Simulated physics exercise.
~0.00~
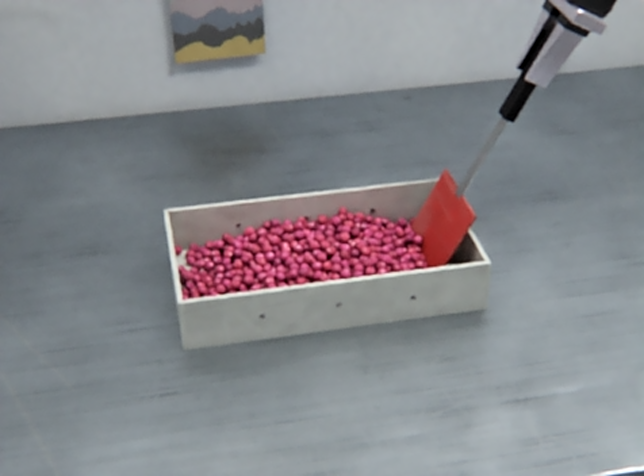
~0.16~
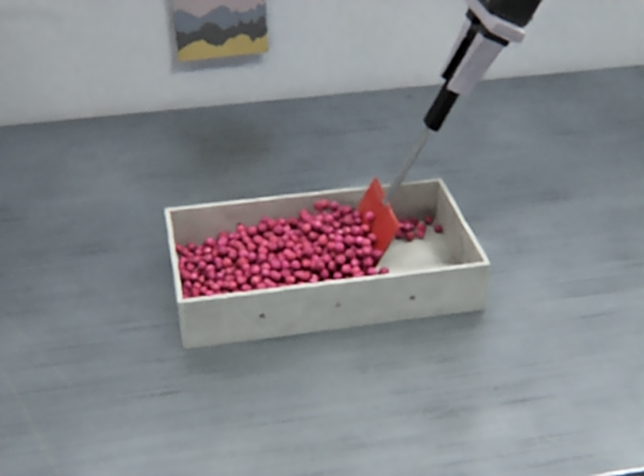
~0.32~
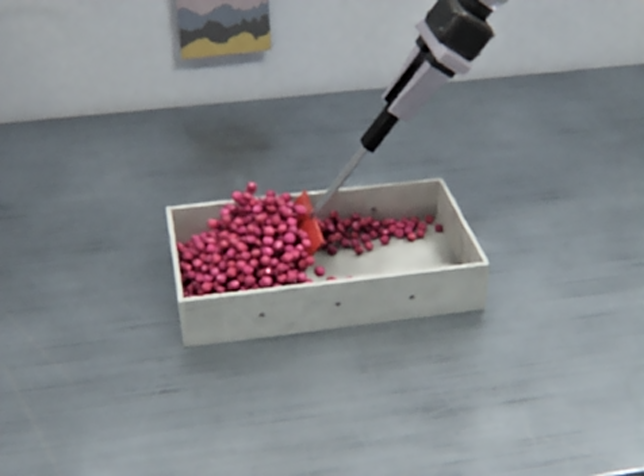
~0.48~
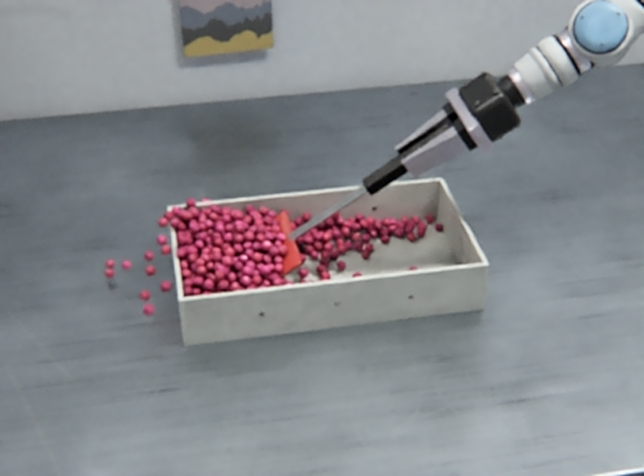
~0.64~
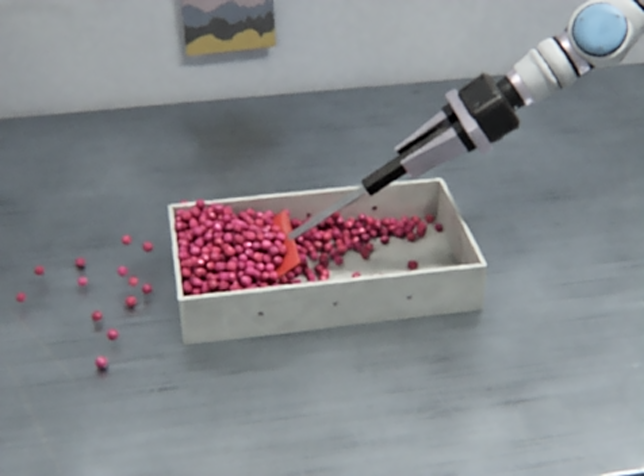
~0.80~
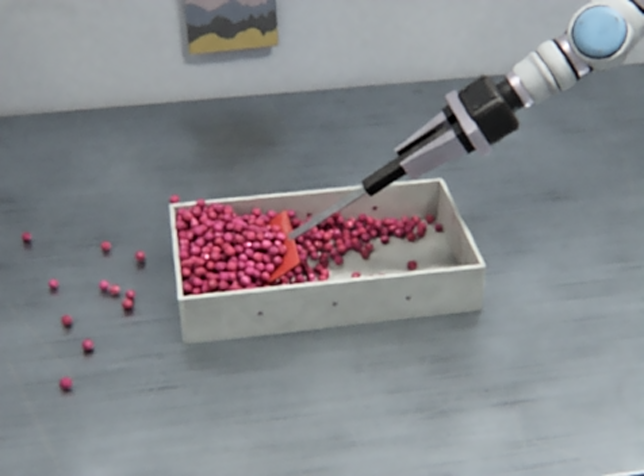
On a gray table, a robot's red spatula pushes beads left, spilling some outside the tray.
